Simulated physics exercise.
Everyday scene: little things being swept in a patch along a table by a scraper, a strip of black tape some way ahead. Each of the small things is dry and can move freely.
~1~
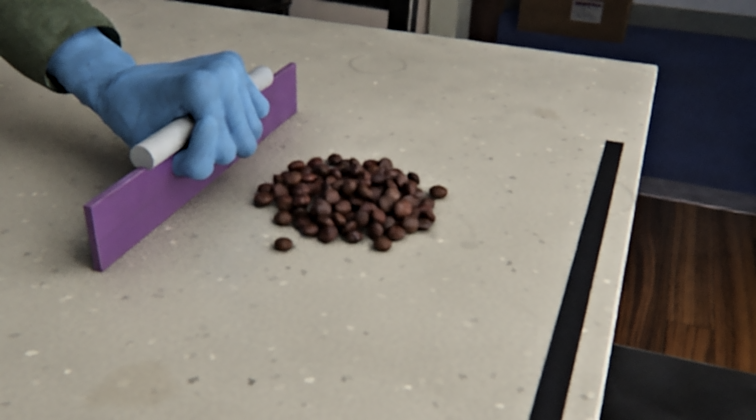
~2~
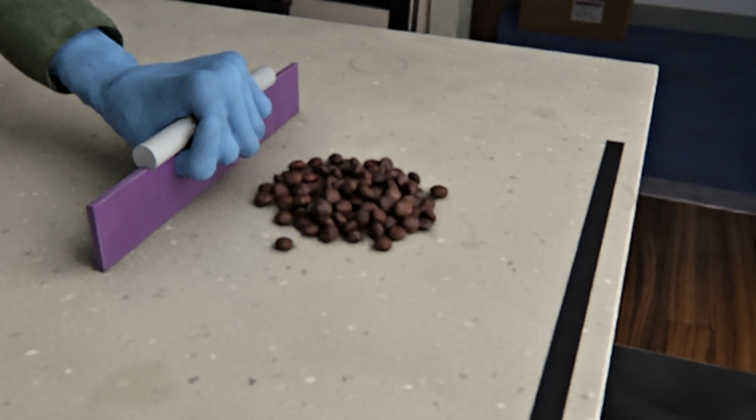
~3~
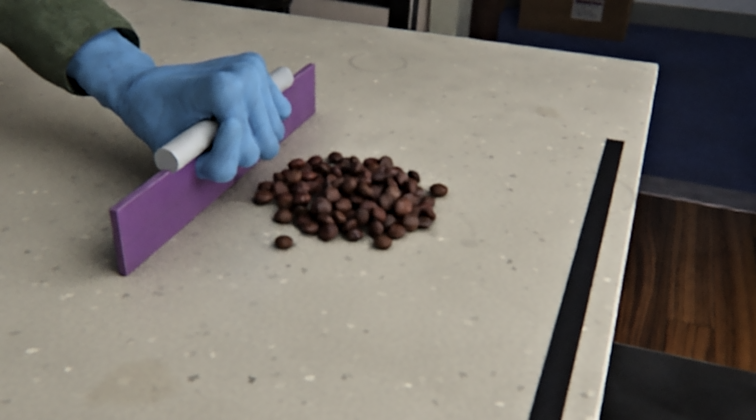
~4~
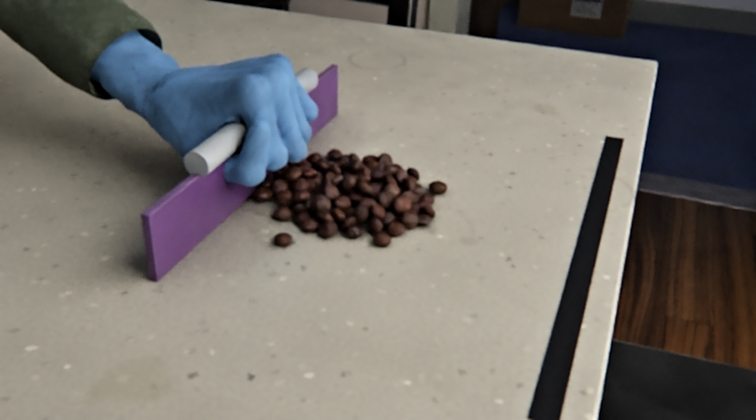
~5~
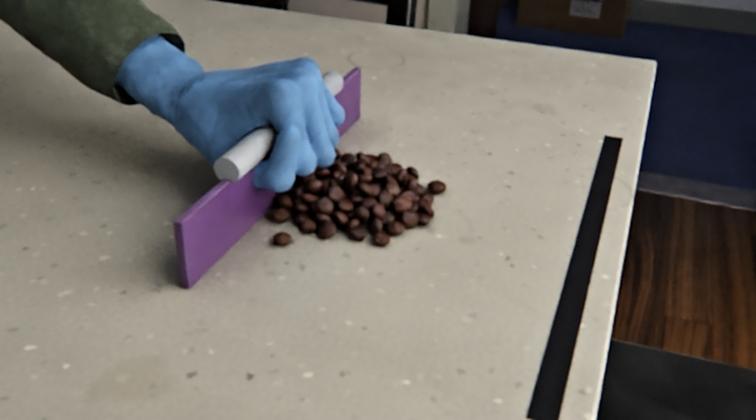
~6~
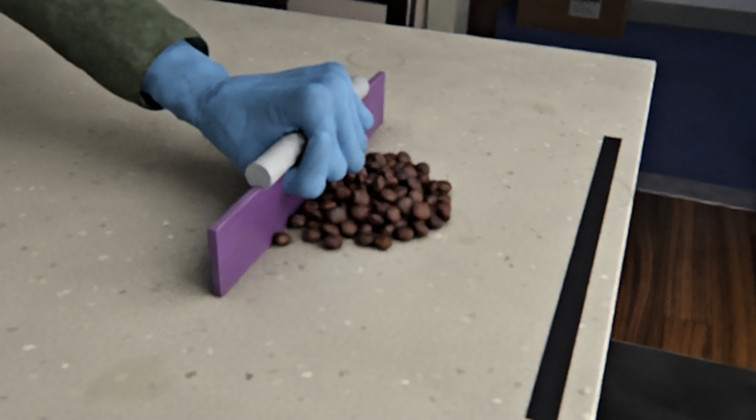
A blue-gloved hand sliding a purple scraper rightward across a speckled table, meeting a heap of small brown pieces and pushing them along.
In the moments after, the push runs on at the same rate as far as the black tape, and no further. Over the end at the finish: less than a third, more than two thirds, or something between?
Heap lost: Beyond two thirds.
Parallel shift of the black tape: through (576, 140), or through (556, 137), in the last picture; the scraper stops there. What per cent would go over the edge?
It would be some 40 per cent the first time and some 20 per cent the second.
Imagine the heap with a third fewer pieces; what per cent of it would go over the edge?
I'd expect around 80 per cent.
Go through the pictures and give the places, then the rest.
The first picture shows scraper at (113, 222), at rest; black tape at (613, 151), right by the edge; edge at (626, 260); the heap at (356, 195), flat chocolate drops.
The second picture shows scraper at (115, 222).
The third picture shows scraper at (137, 225); the heap at (356, 193).
The fourth picture shows scraper at (168, 230).
The fifth picture shows scraper at (199, 237); the heap at (356, 191), about a quarter pushed along.
The sixth picture shows scraper at (232, 245); black tape at (611, 146); edge at (623, 255); the heap at (368, 195), nearly all pushed along.
Soon after the last picture, scraper still moving, near (460, 161); heap all on the table, its front near (578, 240).
A little later, scraper stopped at the black tape; heap most over the edge.
At rest, scraper stopped at the black tape; heap most over the edge.
